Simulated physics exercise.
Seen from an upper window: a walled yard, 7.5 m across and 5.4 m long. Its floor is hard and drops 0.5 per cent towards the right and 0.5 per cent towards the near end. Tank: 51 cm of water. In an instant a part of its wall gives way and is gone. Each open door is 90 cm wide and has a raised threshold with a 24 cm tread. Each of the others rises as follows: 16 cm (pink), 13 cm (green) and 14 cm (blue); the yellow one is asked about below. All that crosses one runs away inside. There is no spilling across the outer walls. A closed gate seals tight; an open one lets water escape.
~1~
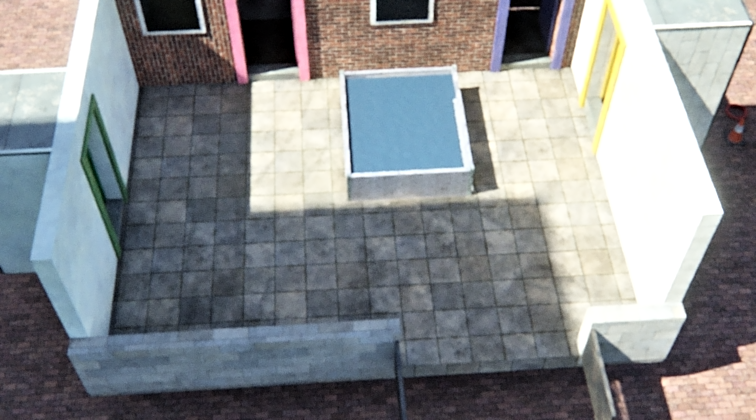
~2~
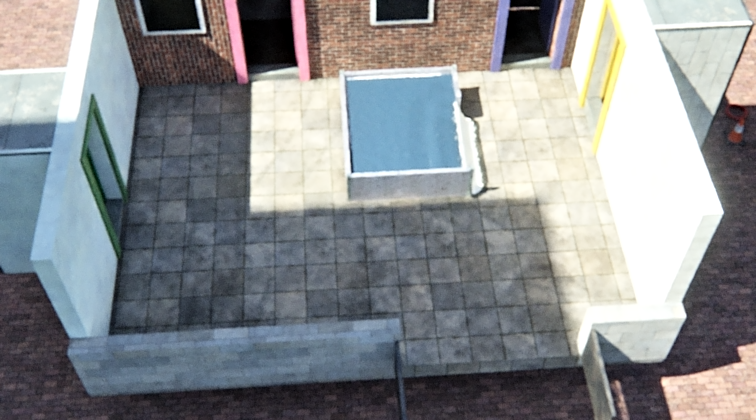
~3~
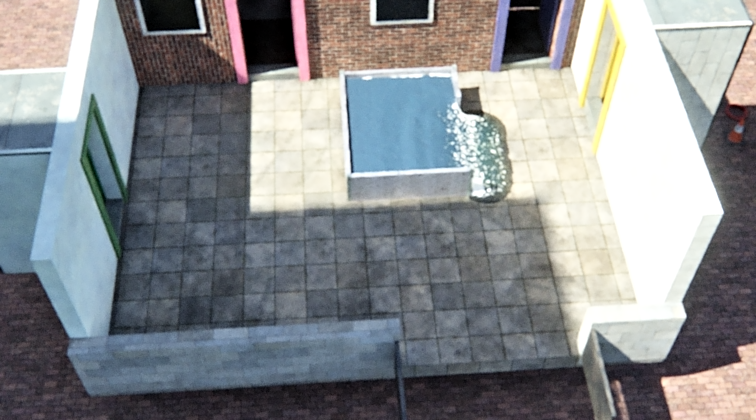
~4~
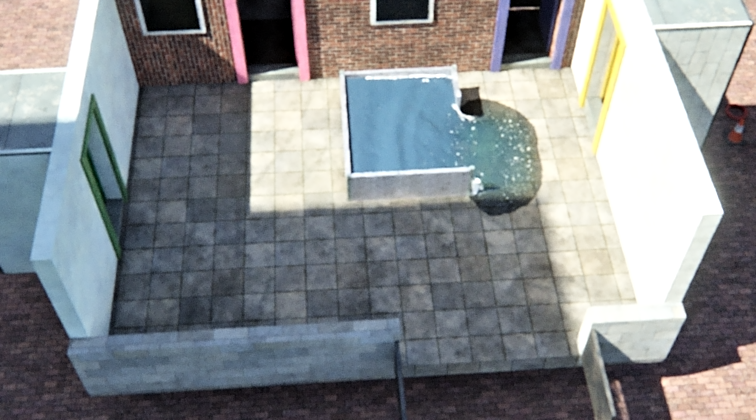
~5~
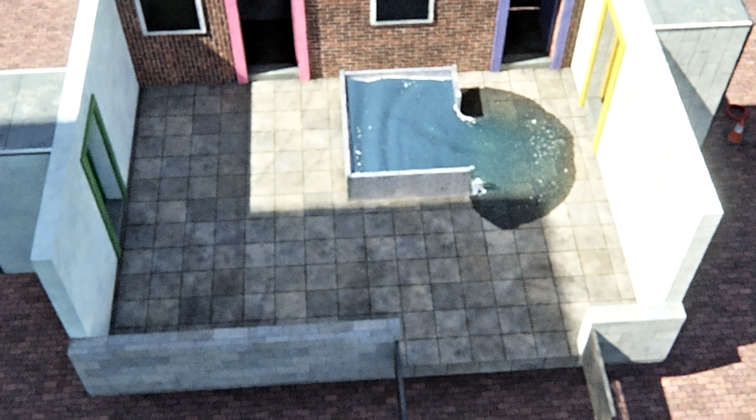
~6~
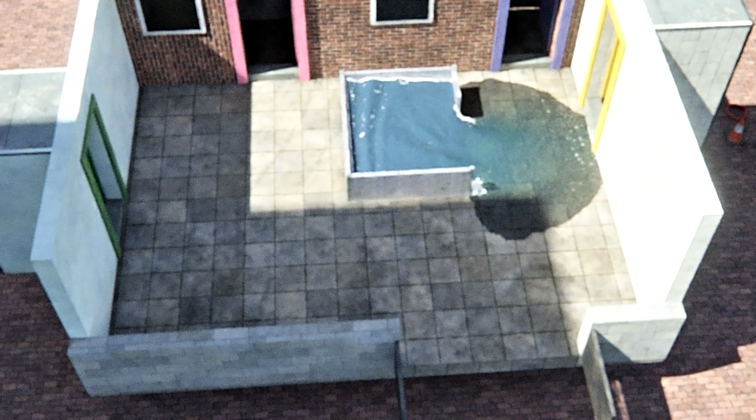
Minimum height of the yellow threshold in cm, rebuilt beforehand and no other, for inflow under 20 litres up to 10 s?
24 cm.
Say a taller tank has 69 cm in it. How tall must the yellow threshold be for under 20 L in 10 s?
It would take a step of about 34 cm.
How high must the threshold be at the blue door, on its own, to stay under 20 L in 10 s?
Blue: Roughly 15 cm.
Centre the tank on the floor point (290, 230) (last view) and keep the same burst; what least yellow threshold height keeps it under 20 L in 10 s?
Some 7.5 cm.
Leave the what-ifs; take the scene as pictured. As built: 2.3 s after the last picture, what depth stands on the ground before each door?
Door by door, in centimetres - yellow 19, pink 0, green 0, blue 19.
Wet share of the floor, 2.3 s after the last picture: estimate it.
Near 30 per cent of the open floor.
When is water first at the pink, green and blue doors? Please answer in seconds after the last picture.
Times: Pink 3.4 seconds, green 7.0 seconds, blue 0.4 seconds.
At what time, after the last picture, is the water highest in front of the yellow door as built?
Crest at t of about 1.0 s.
Then, 0.7 s after the last picture water covers 20 % of the floor, deepest (34 cm) near (592, 160); 30 cm at the yellow door, 2 litres in over its 26 cm threshold.
Then, 2.3 s after the last picture water covers 30 % of the floor, deepest (31 cm) near (640, 336); 19 cm at the yellow door, 10 litres in over its 26 cm threshold.
Then, 9.3 s after the last picture water covers 85 % of the floor, deepest (10 cm) near (627, 337); 5 cm at the yellow door, 11 litres in over its 26 cm threshold.
At the yellow door as built, the water peaked near 30 cm, 0.9 s after the last picture.
Run again over the same 10 s with other heights there, 37 litres in over 21.5 cm, 2 litres over 29.5 cm. The limit of 20 litres is kept from about 24 cm up.
